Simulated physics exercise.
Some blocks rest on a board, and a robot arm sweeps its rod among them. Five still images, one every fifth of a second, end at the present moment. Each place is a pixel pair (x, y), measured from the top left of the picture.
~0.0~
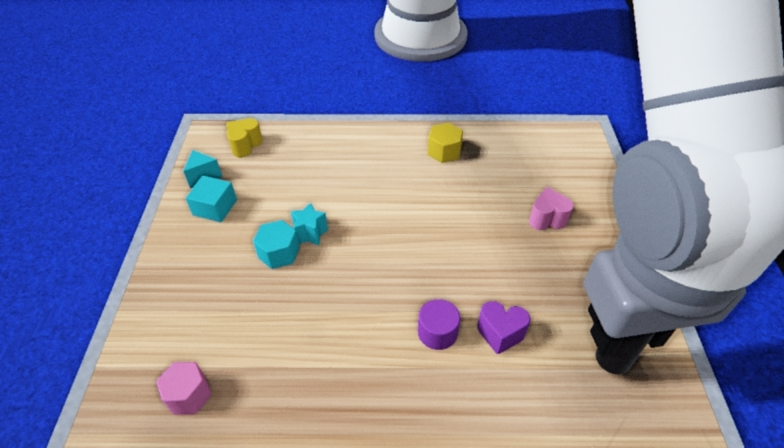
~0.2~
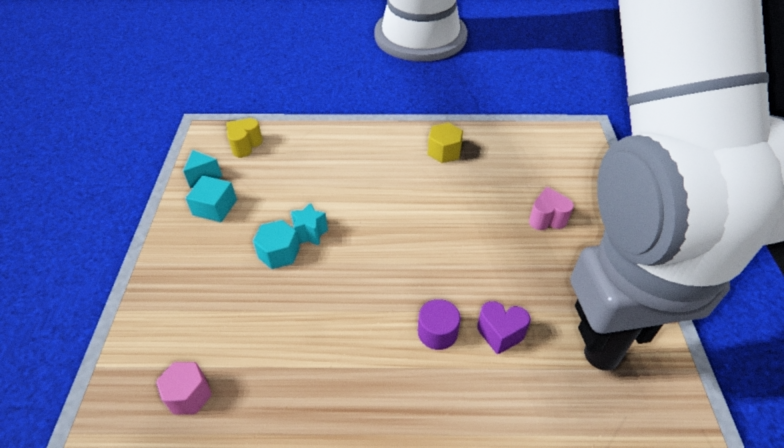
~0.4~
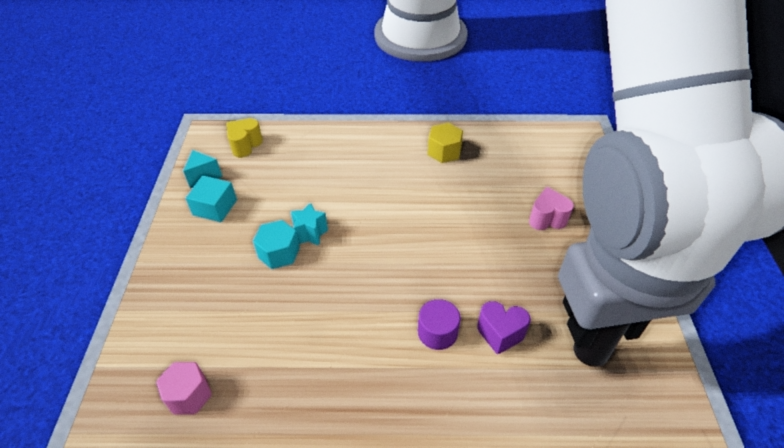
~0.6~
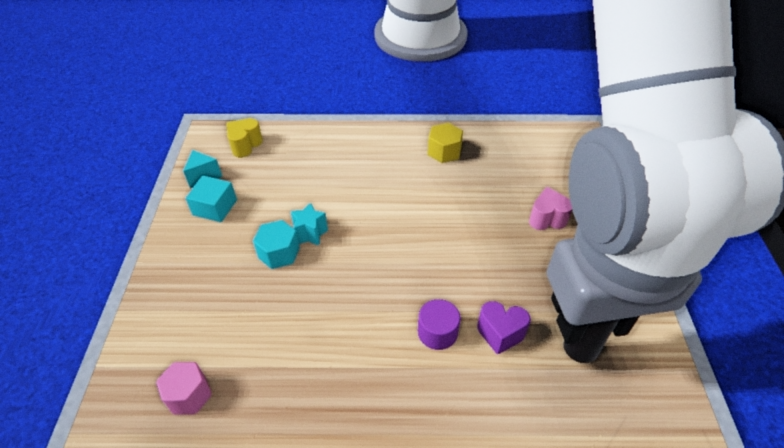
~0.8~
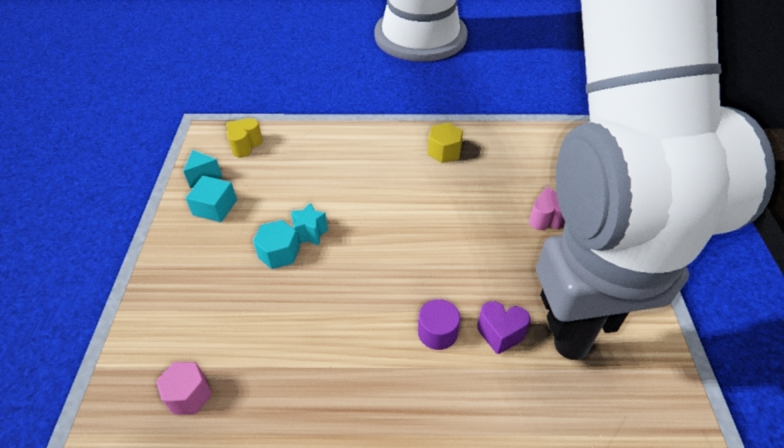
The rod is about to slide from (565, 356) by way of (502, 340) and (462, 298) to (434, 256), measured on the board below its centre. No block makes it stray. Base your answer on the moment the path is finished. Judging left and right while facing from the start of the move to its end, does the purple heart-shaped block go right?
Going by the path, no.
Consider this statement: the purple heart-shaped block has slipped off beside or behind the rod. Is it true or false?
My answer: True.
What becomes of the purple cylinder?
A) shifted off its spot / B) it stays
A (shifted off its spot)
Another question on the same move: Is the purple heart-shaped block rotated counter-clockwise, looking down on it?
Final answer: Yes.
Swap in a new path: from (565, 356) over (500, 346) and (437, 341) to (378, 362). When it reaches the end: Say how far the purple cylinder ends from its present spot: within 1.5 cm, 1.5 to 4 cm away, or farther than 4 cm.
Range: Over 4 cm.
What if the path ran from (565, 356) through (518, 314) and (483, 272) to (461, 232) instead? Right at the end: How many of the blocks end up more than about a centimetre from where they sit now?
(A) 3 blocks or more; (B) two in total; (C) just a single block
I'll go with C - just a single block.
What follows on the original path. One third of the way, rod at (505, 328); purple cylinder at (434, 315); purple heart-shaped block at (472, 305).
Two thirds of the way, rod at (463, 285); purple cylinder at (422, 314); purple heart-shaped block at (431, 278), turned 60° anticlockwise.
At the end, rod at (435, 244); purple cylinder at (422, 314); purple heart-shaped block at (421, 271), turned 90° anticlockwise.
